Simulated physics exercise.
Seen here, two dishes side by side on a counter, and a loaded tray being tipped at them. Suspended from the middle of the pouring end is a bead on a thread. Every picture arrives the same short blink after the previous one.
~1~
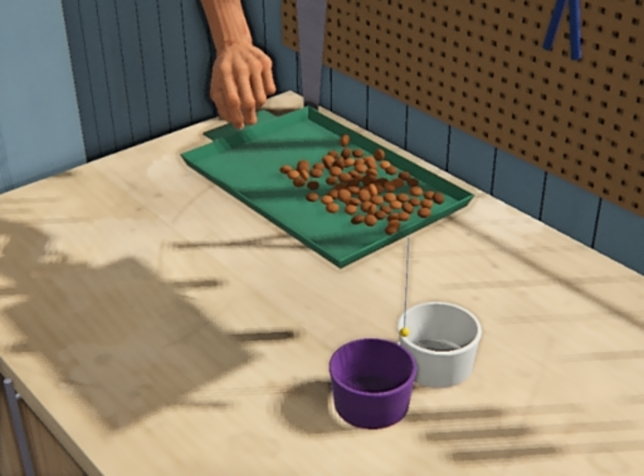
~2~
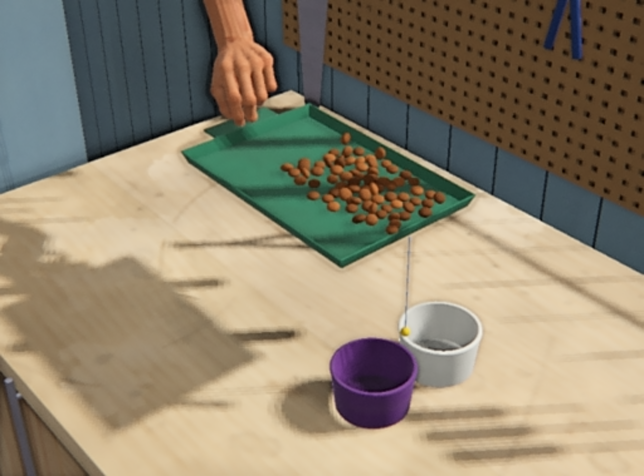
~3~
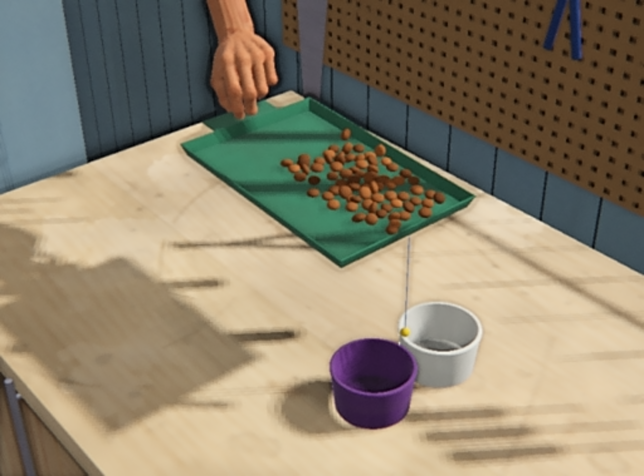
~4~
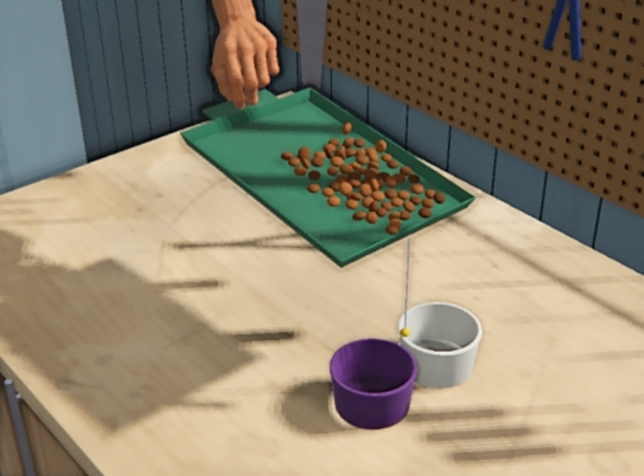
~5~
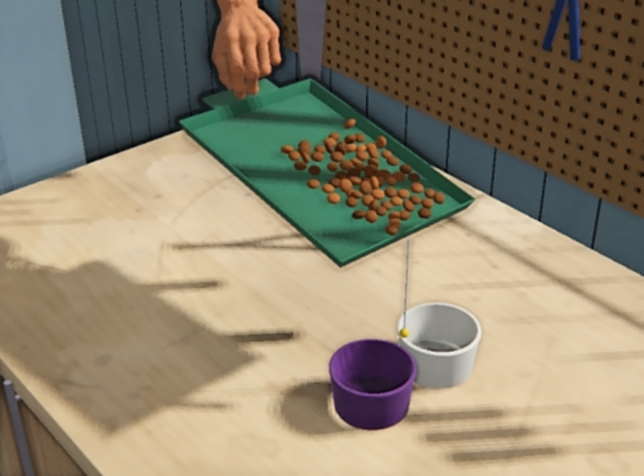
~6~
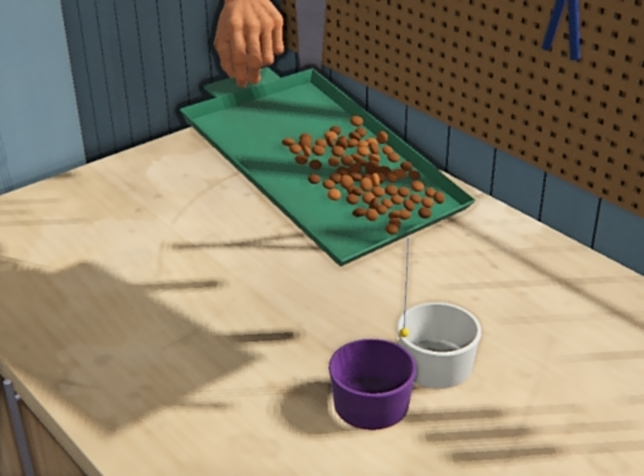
On a pale wooden counter beside a pegboard wall, a green tray of brown kibble lies flat behind a purple dish and a white dish, a bead hanging on a thread near them. A hand at the tray's far end then slowly lifts it, slightly tilting the tray toward the dishes.
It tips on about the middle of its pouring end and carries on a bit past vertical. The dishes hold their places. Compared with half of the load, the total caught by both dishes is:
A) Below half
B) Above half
(A) Below half.
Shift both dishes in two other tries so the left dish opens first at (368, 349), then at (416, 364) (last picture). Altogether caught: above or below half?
With the first shift the pair saves less than a half; with the second, beyond half.
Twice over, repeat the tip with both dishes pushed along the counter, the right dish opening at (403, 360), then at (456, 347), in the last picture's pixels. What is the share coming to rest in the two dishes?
I'd expect some 20 percent, and then some 70 percent.
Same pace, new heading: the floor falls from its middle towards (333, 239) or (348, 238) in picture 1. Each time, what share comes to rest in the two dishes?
Case one near 70 %; case two near 60 %.
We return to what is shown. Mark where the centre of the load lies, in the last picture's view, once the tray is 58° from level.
I'd put the middle close to (425, 192).
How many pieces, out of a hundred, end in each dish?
The left dish has 0 per cent, the right dish has 30.
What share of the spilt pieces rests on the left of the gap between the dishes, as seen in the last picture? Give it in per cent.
10 %, near enough.
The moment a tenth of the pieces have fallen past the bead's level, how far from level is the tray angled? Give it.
Tilt: Around 75 degrees.
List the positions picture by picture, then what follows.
In the first frame, corners of the pouring end (341, 256) and (467, 194), level; middle of the load (368, 182), bits of dog kibble; left dish (401, 403); right dish (467, 362); bead on its thread (404, 332).
In the second frame, corners of the pouring end (342, 256) and (469, 194), level; middle of the load (369, 181).
In the third frame, corners of the pouring end (342, 256) and (469, 195), tipped barely, lowest at the right corner; middle of the load (369, 178).
In the fourth frame, corners of the pouring end (342, 256) and (469, 196), tipped a little, lowest at the right corner; middle of the load (369, 175).
In the fifth frame, corners of the pouring end (342, 256) and (469, 198), tipped a little, lowest at the right corner; middle of the load (370, 172).
In the sixth frame, corners of the pouring end (343, 255) and (469, 199), tipped a little, lowest at the right corner; middle of the load (371, 169); left dish (400, 403); right dish (467, 362).
Just after the last frame, tray tipped steeply; every one on the tray.
A moment on, tray tipped right over; just a few in the left dish; roughly a quarter in the right dish; roughly two thirds outside both; about a tenth in the air.
Further on, tray tipped past a quarter turn; just a few in the left dish; roughly a quarter in the right dish; roughly two thirds outside both.
When it is over, tray tipped past a quarter turn; just a few in the left dish; roughly a quarter in the right dish; roughly two thirds outside both.
